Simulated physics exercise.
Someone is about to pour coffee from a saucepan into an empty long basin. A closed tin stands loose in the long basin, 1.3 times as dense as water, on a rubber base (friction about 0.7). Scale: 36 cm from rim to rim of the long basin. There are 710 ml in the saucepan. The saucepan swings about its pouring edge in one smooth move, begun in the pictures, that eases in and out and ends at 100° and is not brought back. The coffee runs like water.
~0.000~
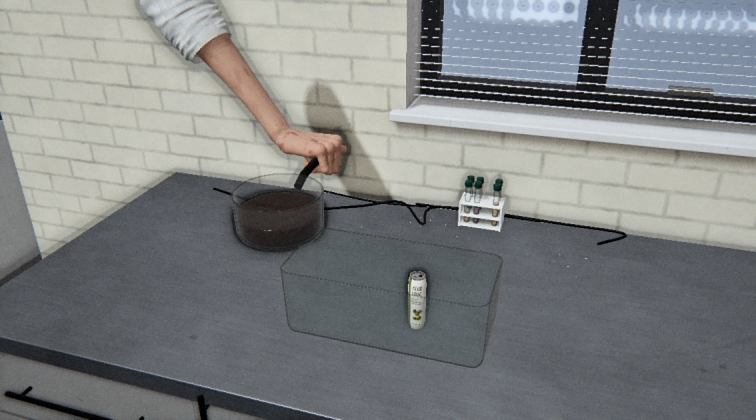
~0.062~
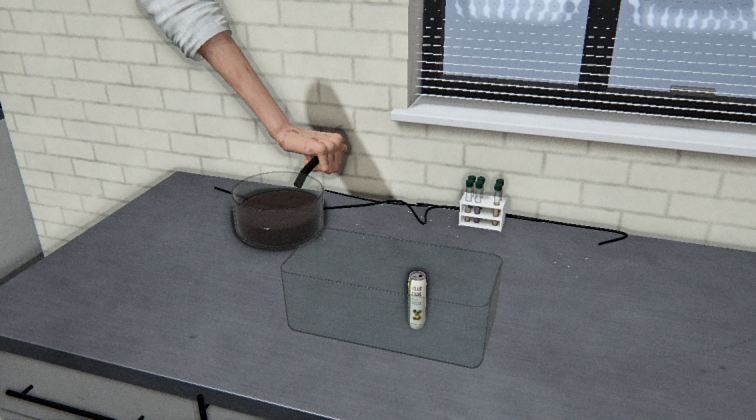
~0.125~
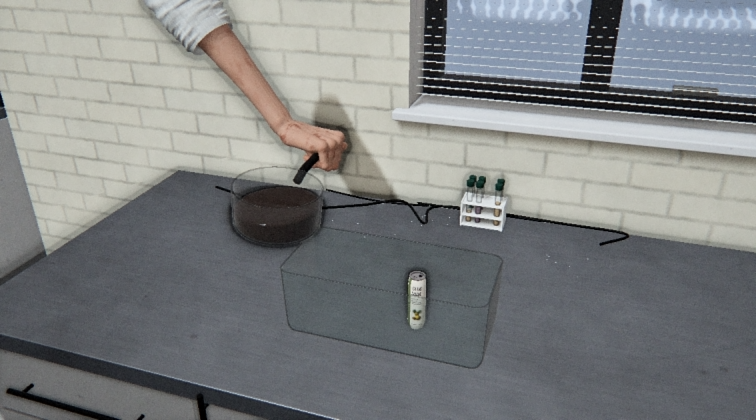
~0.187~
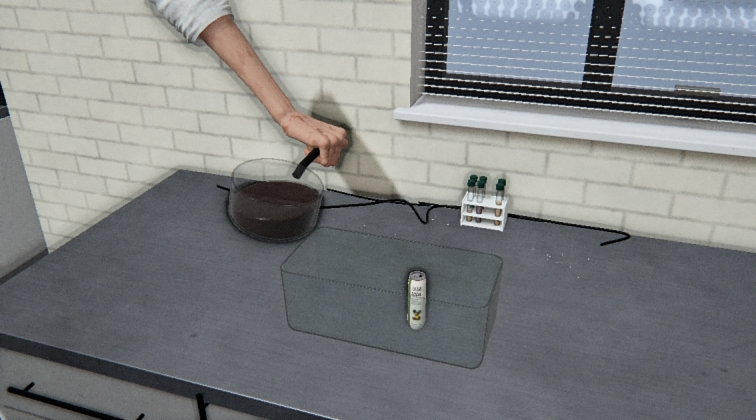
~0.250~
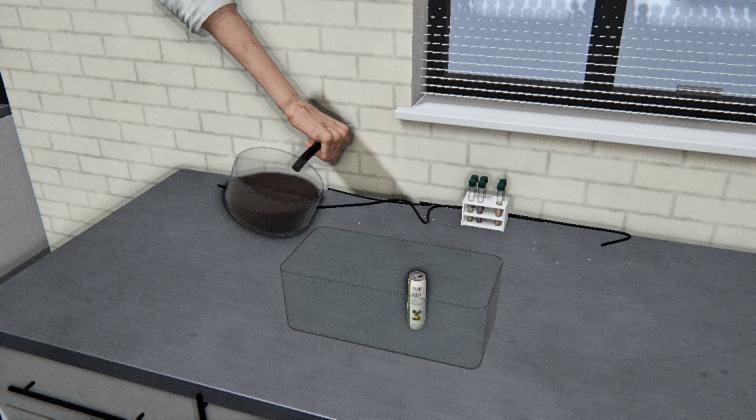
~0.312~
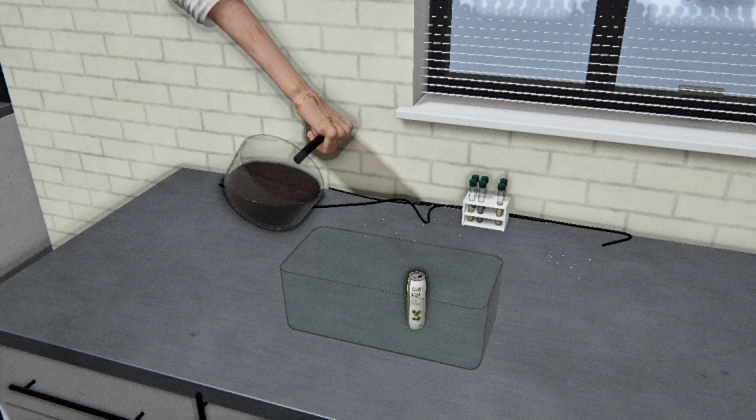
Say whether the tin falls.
The tin keeps standing.
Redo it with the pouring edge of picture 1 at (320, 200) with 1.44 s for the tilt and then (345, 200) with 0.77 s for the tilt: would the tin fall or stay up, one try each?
First it keeps standing; then it falls.
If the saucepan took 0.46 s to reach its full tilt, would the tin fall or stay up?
Then it topples.
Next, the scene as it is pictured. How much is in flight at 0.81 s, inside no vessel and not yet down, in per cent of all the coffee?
About 14 per cent.
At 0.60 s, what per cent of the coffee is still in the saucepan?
Near 42 in a hundred.
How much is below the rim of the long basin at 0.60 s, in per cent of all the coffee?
Some 7 per cent.
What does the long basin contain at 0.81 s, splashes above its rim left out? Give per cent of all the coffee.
About 78 per cent.
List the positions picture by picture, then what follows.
In the first frame, it leans 0°; its right rim is at (319, 198); the coffee meets the walls at (244, 203) and (320, 215); the long basin's rim runs from (298, 248) to (496, 281); the tin's top is at (418, 278).
In the second frame, it leans 2°; its right rim is at (319, 198); the coffee meets the walls at (243, 202) and (320, 213).
In the third frame, it leans 6°; its right rim is at (319, 198); the coffee meets the walls at (242, 198) and (318, 209).
In the fourth frame, it leans 14°; its right rim is at (319, 198); the coffee meets the walls at (239, 191) and (317, 204).
In the fifth frame, it leans 24°; its right rim is at (319, 198); the coffee meets the walls at (236, 181) and (317, 199).
In the sixth frame, it leans 35°; its right rim is at (318, 198); the coffee meets the walls at (235, 167) and (316, 192).
After 0.60 s the tilt is 88° and 41 per cent is still to pour; the tin stands where it began.
After 0.81 s the tilt is 100° and 9 per cent is still to pour; the tin stands where it began.
After 1.03 s the tilt is 100° and 1 per cent is still to pour; the tin stands where it began.
After 1.27 s the tilt is 100° and 0 per cent is still to pour; the tin stands where it began.
In the end the tin stands where it began.
